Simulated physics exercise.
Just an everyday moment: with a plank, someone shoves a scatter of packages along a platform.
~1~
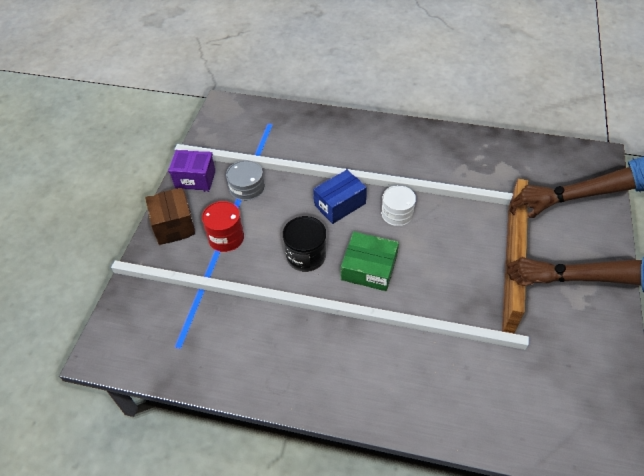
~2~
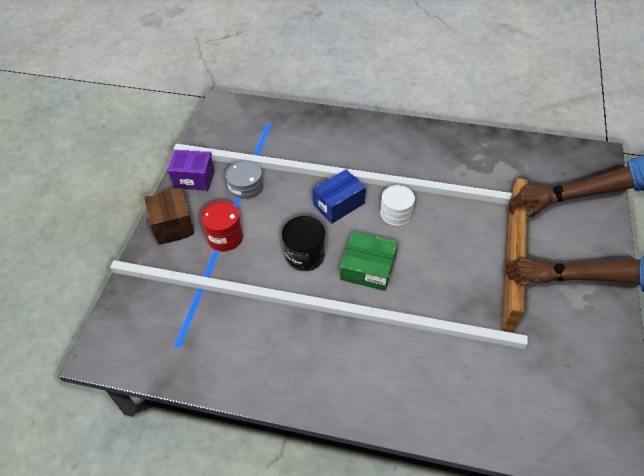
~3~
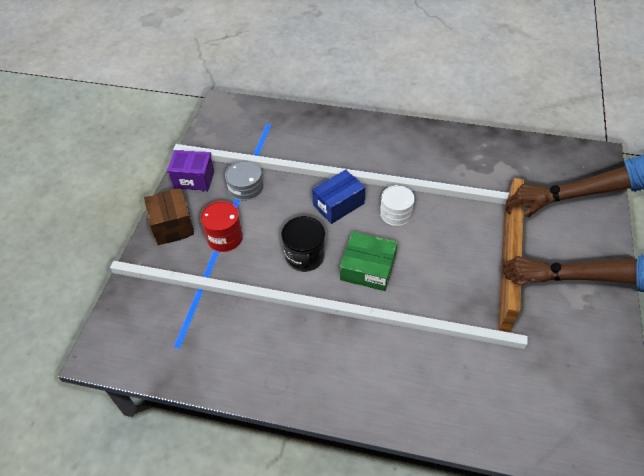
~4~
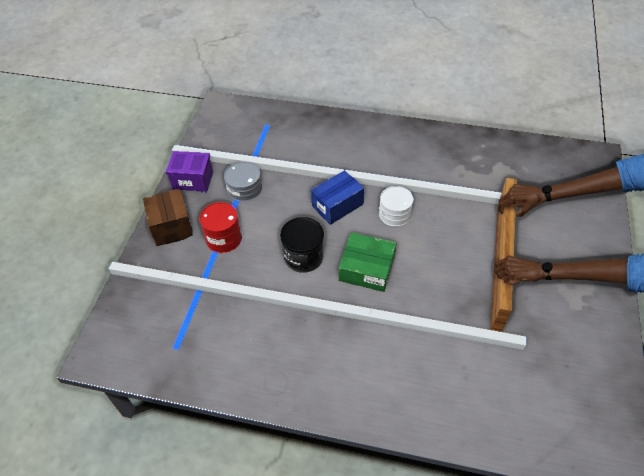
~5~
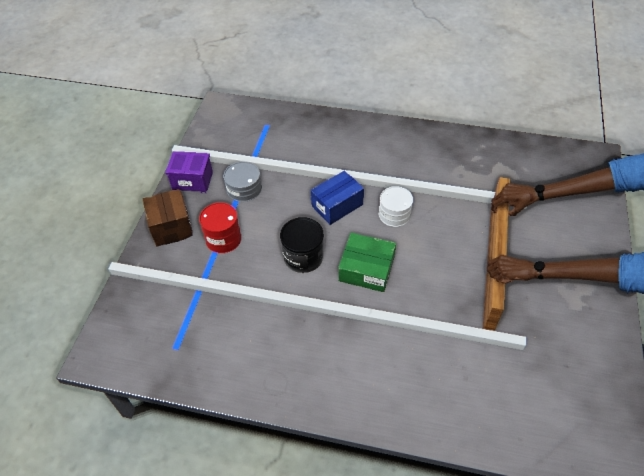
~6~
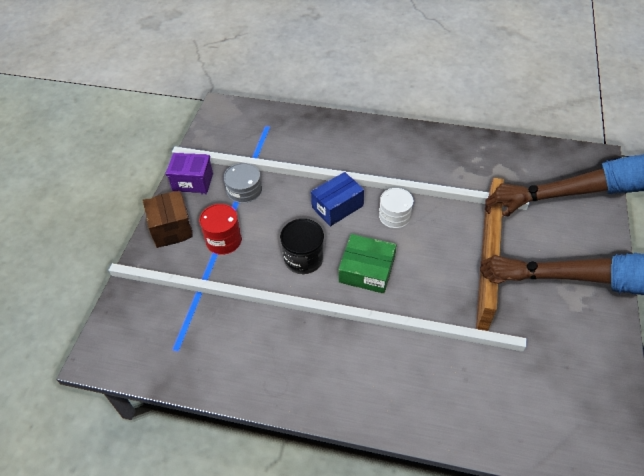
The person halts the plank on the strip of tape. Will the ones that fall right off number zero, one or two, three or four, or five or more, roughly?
Looks to me like the count going over is a three or a four.
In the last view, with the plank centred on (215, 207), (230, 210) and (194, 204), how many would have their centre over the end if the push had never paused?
Taking the three positions in turn, the counts come to 4, 3 and 5.
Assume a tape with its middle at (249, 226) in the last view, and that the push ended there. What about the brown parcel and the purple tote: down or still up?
The brown parcel goes down, the purple tote goes down.
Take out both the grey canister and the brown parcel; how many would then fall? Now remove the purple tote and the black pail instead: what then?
The number is 1 for the first case and 1 for the second.
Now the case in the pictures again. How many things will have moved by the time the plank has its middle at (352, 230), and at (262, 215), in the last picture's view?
Well, it's 4 at the first one and 8 at the second.
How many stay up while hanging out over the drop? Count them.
The overhang total is 1.
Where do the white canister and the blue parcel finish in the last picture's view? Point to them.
Listed as asked: First (227, 179), and then (199, 172).
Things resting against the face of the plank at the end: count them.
All in all, 2.
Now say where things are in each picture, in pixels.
In the first picture, purple tote (193, 171); brown parcel (171, 216); grey canister (246, 180); plank (516, 254); tape (230, 220).
In the second picture, brown parcel (170, 216); red canister (223, 227).
In the third picture, grey canister (244, 180); black pail (304, 245).
In the fourth picture, purple tote (191, 172); white canister (396, 206).
In the fifth picture, brown parcel (168, 218); plank (497, 251).
In the sixth picture, purple tote (191, 174); brown parcel (169, 219); grey canister (243, 183); plank (490, 252); tape (228, 223).
Soon after, none off yet; purple tote at rest near (191, 174); brown parcel at rest near (169, 219); grey canister at rest near (243, 183).
Then, none off yet; purple tote at rest near (191, 174); brown parcel moving near (165, 219); grey canister at rest near (243, 183).
At rest, the number that fall off is three or four; fallen, red canister, brown parcel and purple tote.
